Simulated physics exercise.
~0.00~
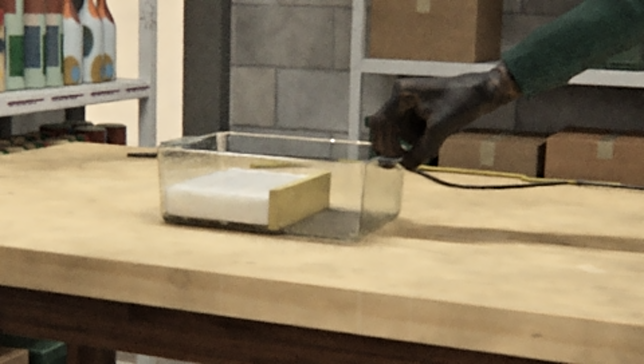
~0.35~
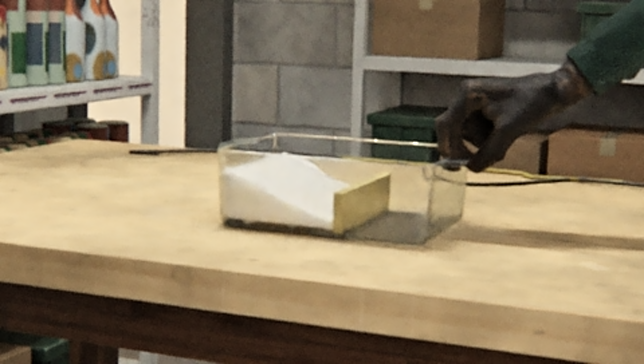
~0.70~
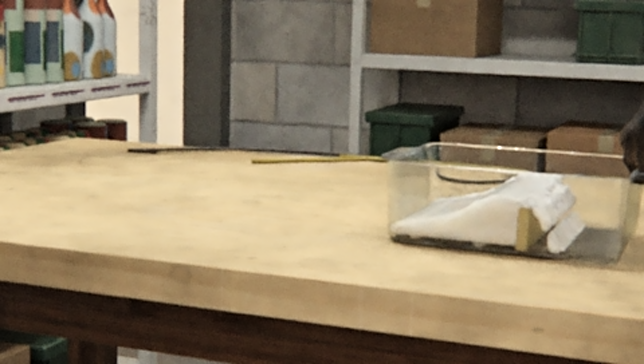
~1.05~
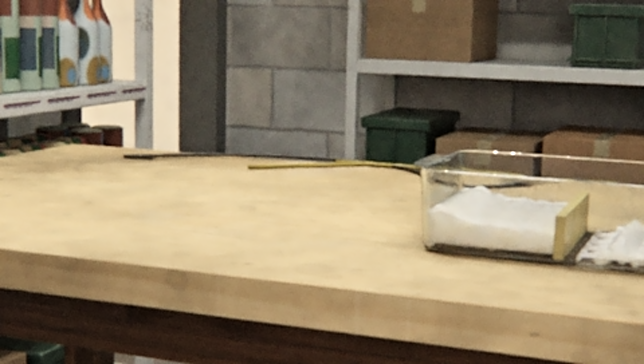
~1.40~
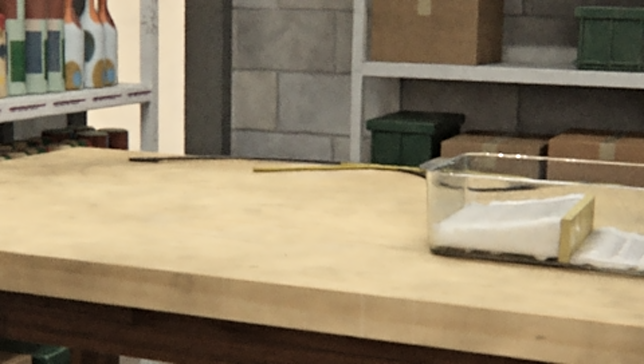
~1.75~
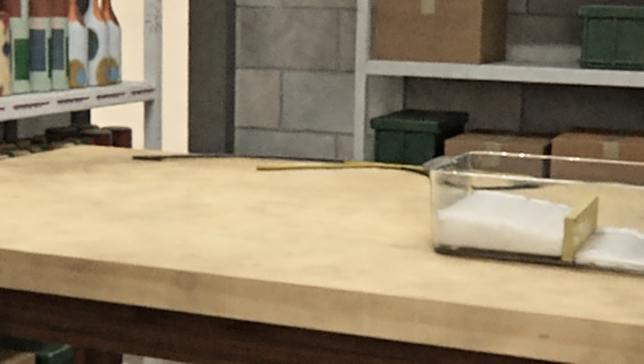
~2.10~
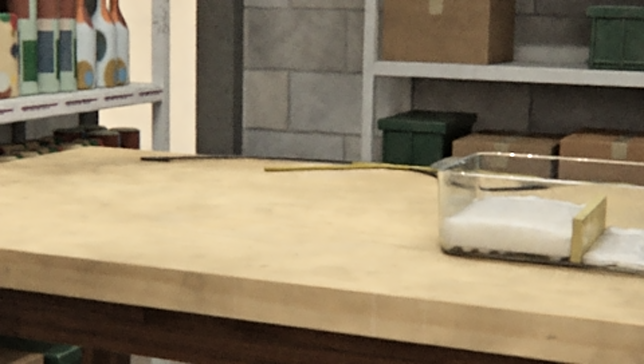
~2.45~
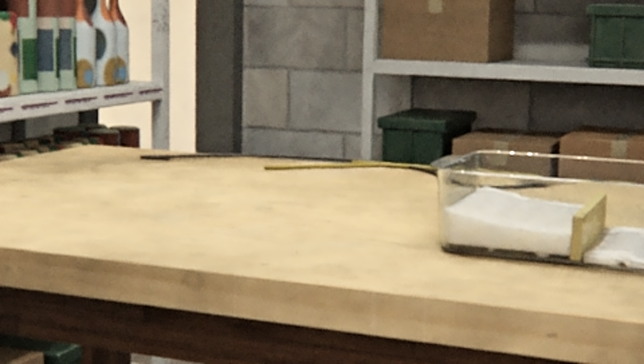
On a wooden table, a dark hand pulls a clear tub right, spilling milk over its divider.
